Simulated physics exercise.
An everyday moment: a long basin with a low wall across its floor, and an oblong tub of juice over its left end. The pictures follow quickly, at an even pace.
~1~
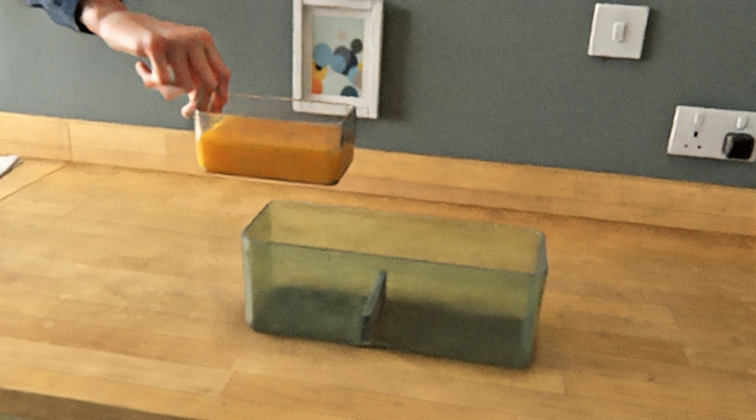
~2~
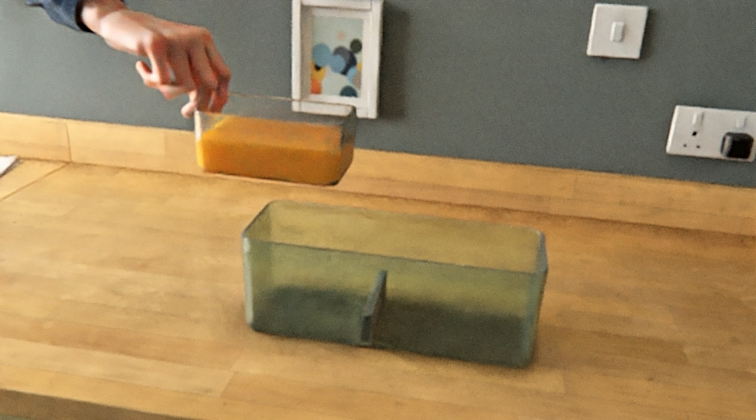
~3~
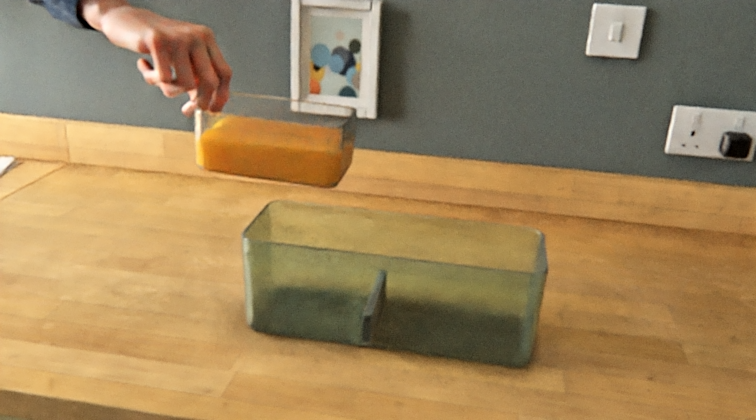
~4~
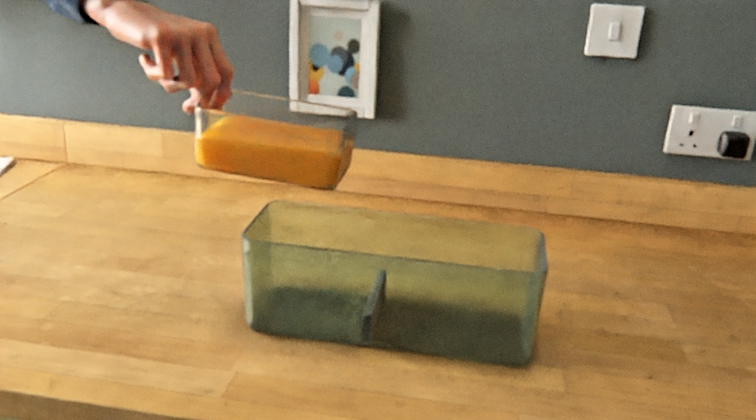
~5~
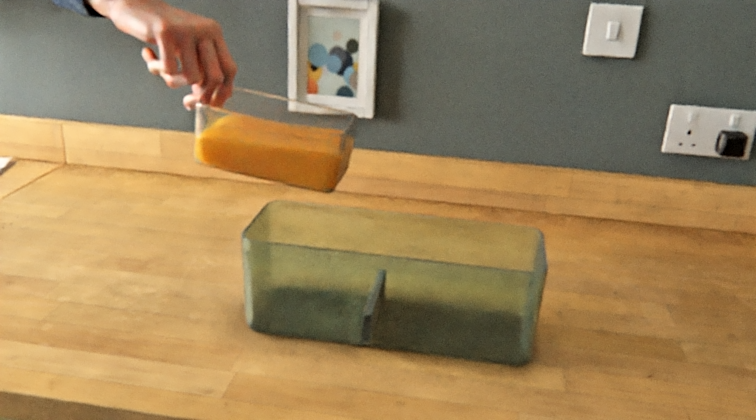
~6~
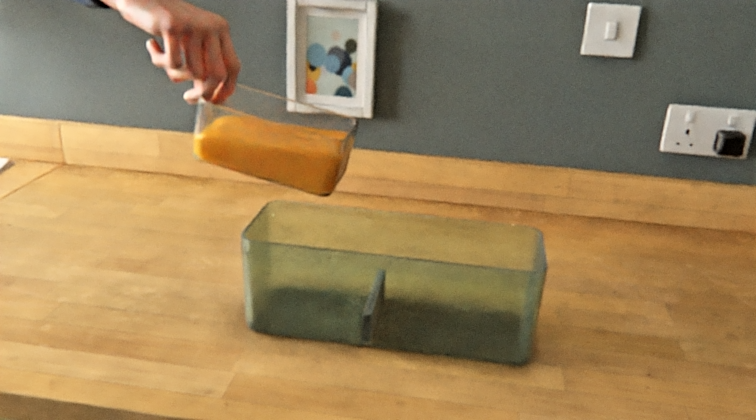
A hand holding a clear oblong tub of orange juice above a long green basin, slowly tilting it slightly down to the right.
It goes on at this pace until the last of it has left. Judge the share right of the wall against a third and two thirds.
It comes to from a third to two thirds.
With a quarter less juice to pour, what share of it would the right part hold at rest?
It comes to 40 per cent or so.
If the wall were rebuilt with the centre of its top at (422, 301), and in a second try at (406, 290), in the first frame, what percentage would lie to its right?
Roughly 5 per cent, and 10 per cent.
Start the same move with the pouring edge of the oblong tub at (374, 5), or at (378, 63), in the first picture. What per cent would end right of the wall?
About 75 and 75 per cent.
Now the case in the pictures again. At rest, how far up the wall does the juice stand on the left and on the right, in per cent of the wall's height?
Near 40 on the left, 40 on the right.
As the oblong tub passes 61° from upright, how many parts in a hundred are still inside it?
It comes to 55 per cent or so.
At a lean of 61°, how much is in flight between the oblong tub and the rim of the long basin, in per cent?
Near 30 %.
A moment on, the oblong tub is tipped part way and 53 per cent is still to pour, 2 is left of the wall and 16 right of it.
Next, the oblong tub is tipped on its side and 14 per cent is still to pour, 24 is left of the wall and 56 right of it.
Then the oblong tub is tipped right over and 2 per cent is still to pour, 40 is left of the wall and 56 right of it.
Later the oblong tub is tipped right over and 0 per cent is still to pour, 42 is left of the wall and 57 right of it.
Finally, 42 per cent lies left of the wall, 56 right of it and 1 outside.
